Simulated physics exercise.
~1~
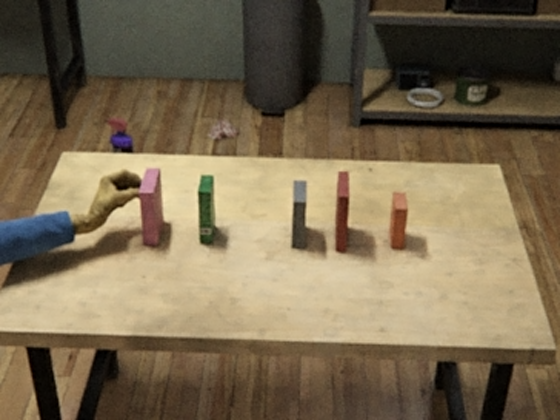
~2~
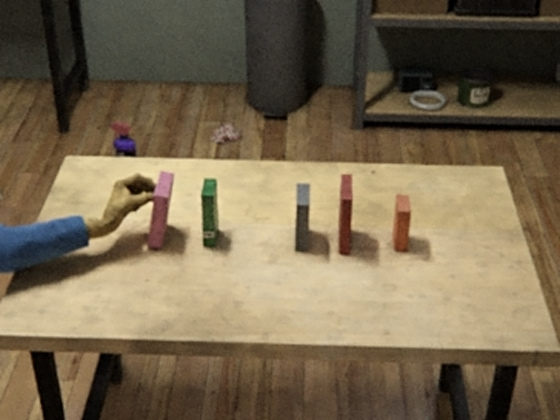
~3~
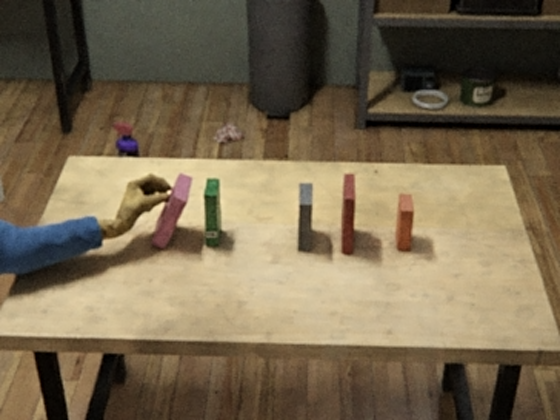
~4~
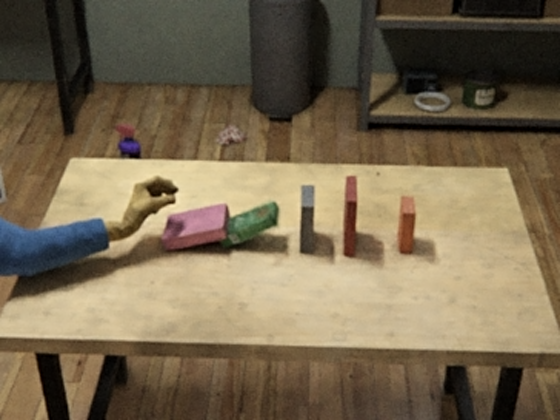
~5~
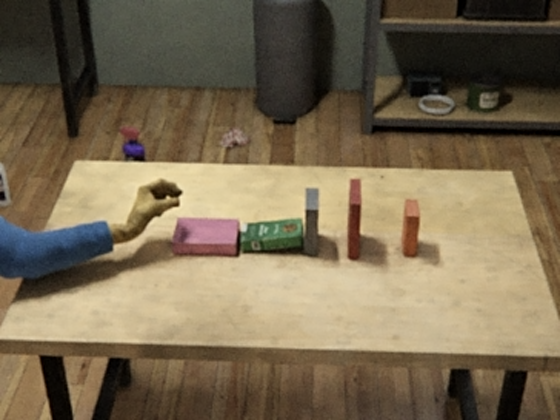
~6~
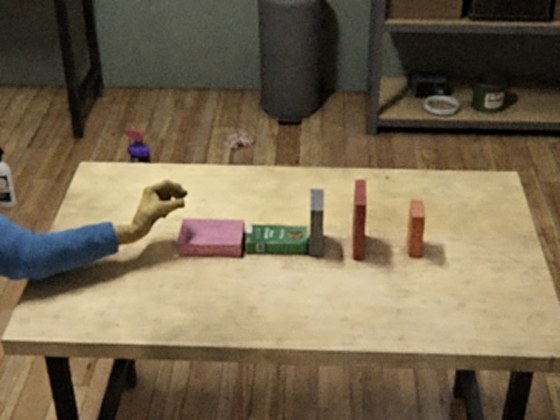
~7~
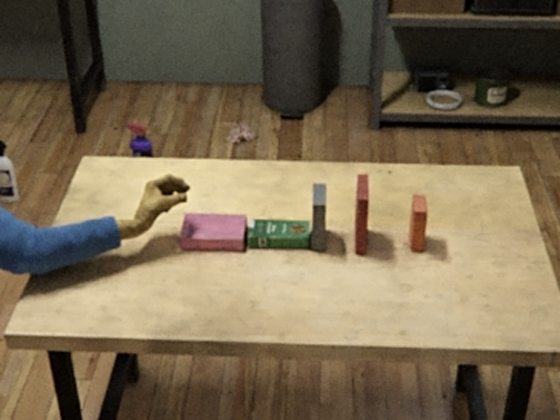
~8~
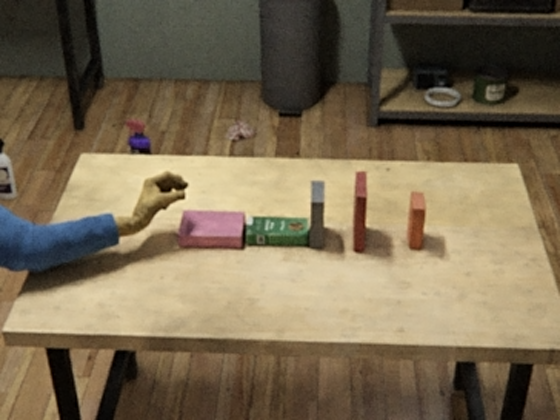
A hand tips the pink board, which knocks down the green packet, leaving three pieces upright.
